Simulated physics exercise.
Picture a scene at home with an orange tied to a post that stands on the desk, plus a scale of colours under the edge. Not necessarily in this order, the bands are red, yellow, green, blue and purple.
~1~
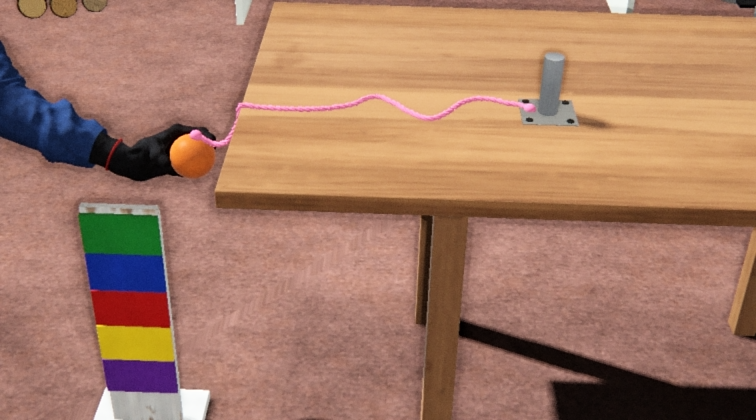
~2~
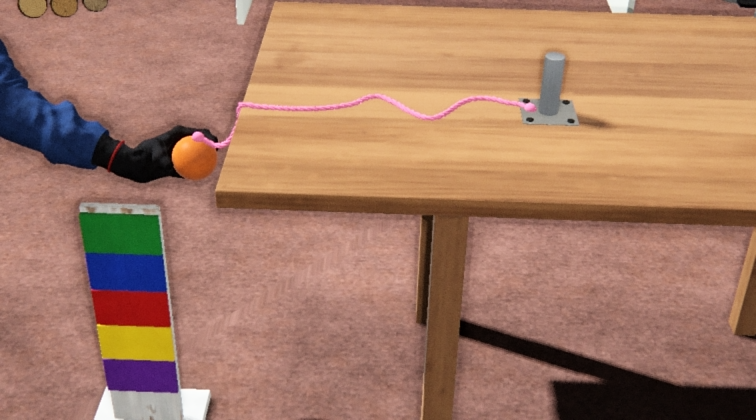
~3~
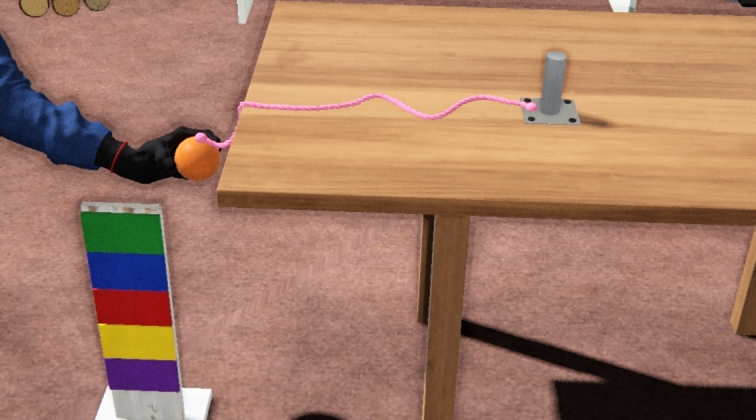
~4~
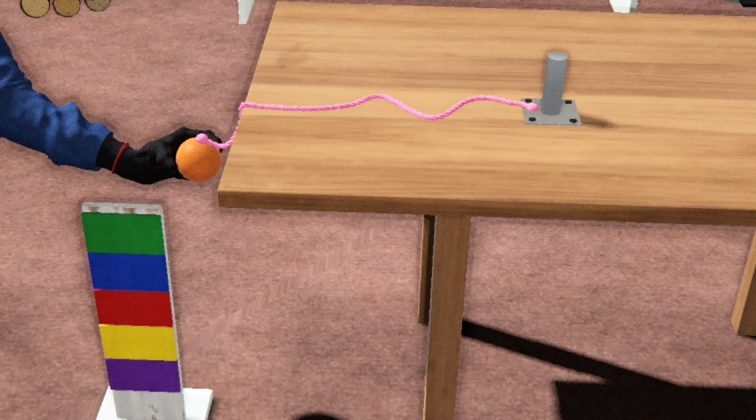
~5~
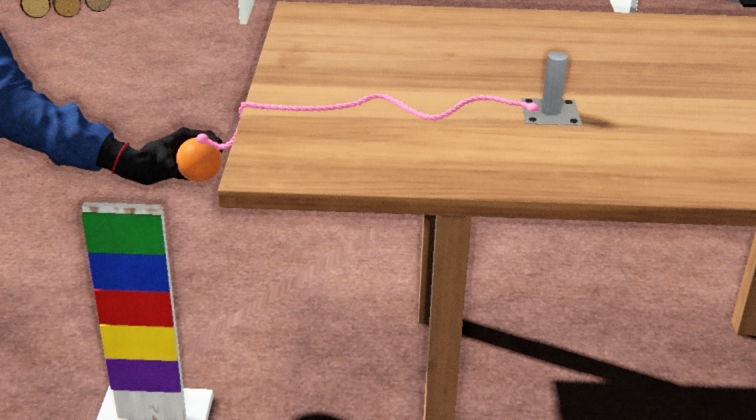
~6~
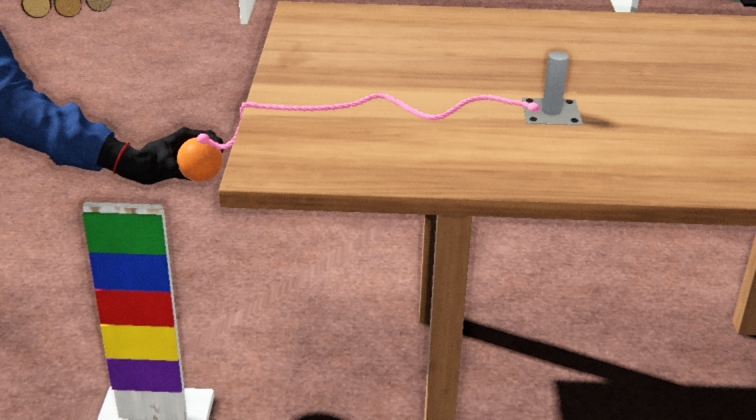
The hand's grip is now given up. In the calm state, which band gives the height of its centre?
The green band gives it.
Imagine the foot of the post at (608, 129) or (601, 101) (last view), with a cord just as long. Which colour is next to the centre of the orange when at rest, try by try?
Above them all; none, it hangs higher.
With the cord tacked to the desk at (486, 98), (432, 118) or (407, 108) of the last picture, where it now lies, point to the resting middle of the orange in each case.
Near (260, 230), then (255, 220), then (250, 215).
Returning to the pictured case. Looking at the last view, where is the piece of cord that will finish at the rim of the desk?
It's the one at (293, 109).
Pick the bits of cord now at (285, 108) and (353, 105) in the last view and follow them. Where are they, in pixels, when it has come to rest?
Final spots: (246, 116), then (302, 102).
Soon after, orange near (285, 225); level with green.
Then, orange near (267, 236); level with green.
At rest, orange near (258, 237); level with green. Its middle rests at the green band.
